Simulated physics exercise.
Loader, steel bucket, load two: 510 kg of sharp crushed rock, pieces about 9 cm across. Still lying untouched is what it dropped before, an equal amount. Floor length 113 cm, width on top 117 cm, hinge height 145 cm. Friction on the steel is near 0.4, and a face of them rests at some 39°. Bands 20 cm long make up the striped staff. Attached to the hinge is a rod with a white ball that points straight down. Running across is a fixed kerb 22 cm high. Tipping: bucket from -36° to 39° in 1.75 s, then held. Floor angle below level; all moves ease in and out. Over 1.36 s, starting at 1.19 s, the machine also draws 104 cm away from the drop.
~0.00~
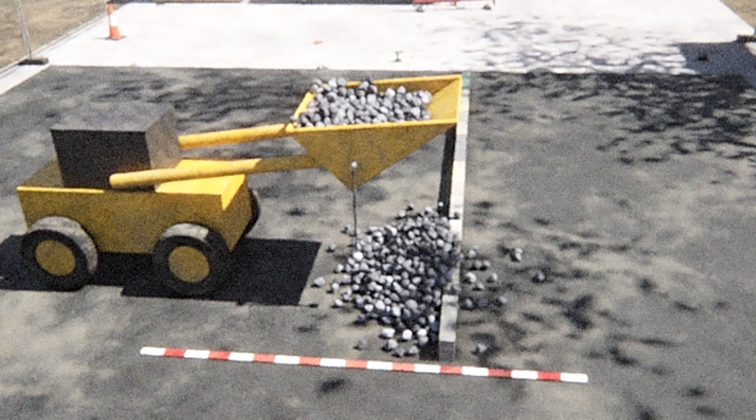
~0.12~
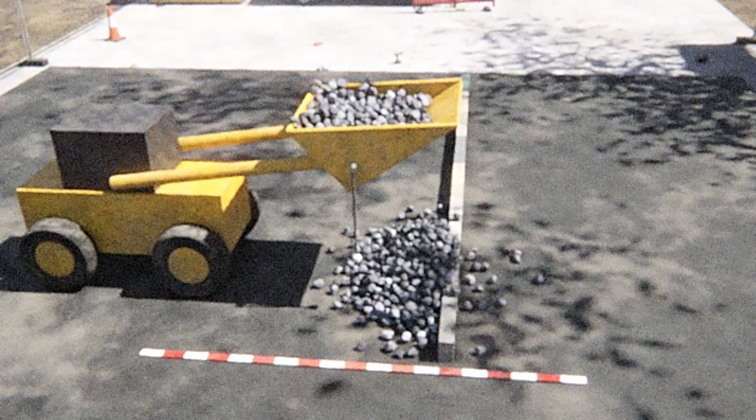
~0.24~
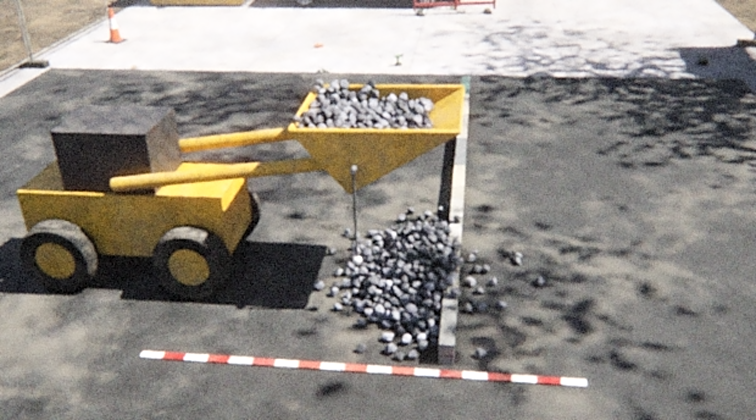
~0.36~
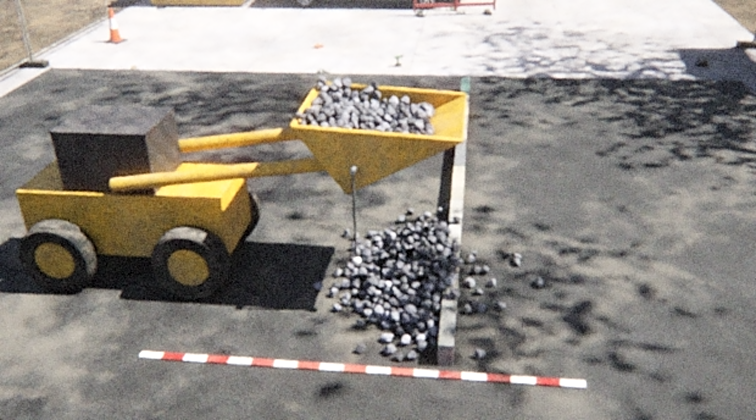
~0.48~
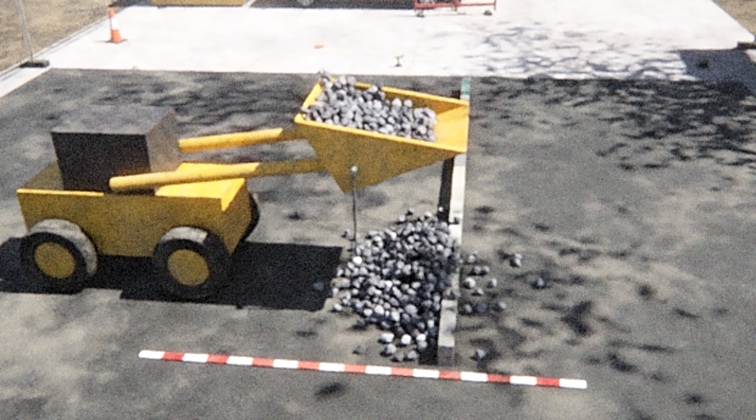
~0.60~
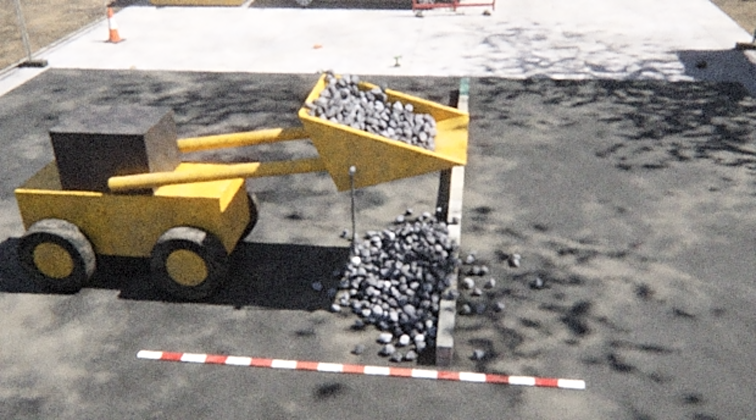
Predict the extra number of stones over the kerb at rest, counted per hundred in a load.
About 19 more per hundred stones.
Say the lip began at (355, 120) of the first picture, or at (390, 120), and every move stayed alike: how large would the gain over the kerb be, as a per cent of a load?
Near 0 in a hundred, then near 0 in a hundred.
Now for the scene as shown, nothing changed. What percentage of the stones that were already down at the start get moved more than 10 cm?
Estimate: 5 %, roughly.
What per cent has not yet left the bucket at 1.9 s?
Some 30 %, roughly, is held.
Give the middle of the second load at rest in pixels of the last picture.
Centre at roughly (405, 262).
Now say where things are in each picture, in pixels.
In the first frame, lip at (457, 122), floor tilted -36°, highest stones at (334, 87). The earlier load is highest near (419, 238), 36 cm above ground level, 97 % on this side of the kerb, 3 % over the kerb.
In the second frame, the bucket is at -35°, its lip at (458, 125); the top of the load is at (334, 88); the stones move at 0.1 m/s on average.
In the third frame, lip at (460, 132), floor tilted -32°, highest stones at (334, 88); the stones move at 0.1 m/s on average.
In the fourth frame, lip at (463, 141), floor tilted -28°, highest stones at (332, 87); the stones move at 0.2 m/s on average.
In the fifth frame, the bucket is at -22°, its lip at (465, 152); the top of the load is at (336, 84); the stones move at 0.2 m/s on average.
In the sixth frame, lip at (465, 164), floor tilted -16°, highest stones at (338, 82); the stones move at 0.3 m/s on average.
After 1.3 s the floor is at 27°; in per cent of one load, 100 in the bucket, 98 on this side of the kerb, 3 over the kerb; the foremost stones are at (504, 278).
After 1.9 s the floor is at 39°; in per cent of one load, 29 in the bucket, 163 on this side of the kerb, 8 over the kerb; the foremost stones are at (509, 276).
After 3.0 s the floor is at 39°; in per cent of one load, 0 in the bucket, 178 on this side of the kerb, 22 over the kerb; the foremost stones are at (554, 284).
After 5.8 s the floor is at 39°; in per cent of one load, 0 in the bucket, 178 on this side of the kerb, 22 over the kerb; the foremost stones are at (554, 284). Net gain over the kerb, 19.
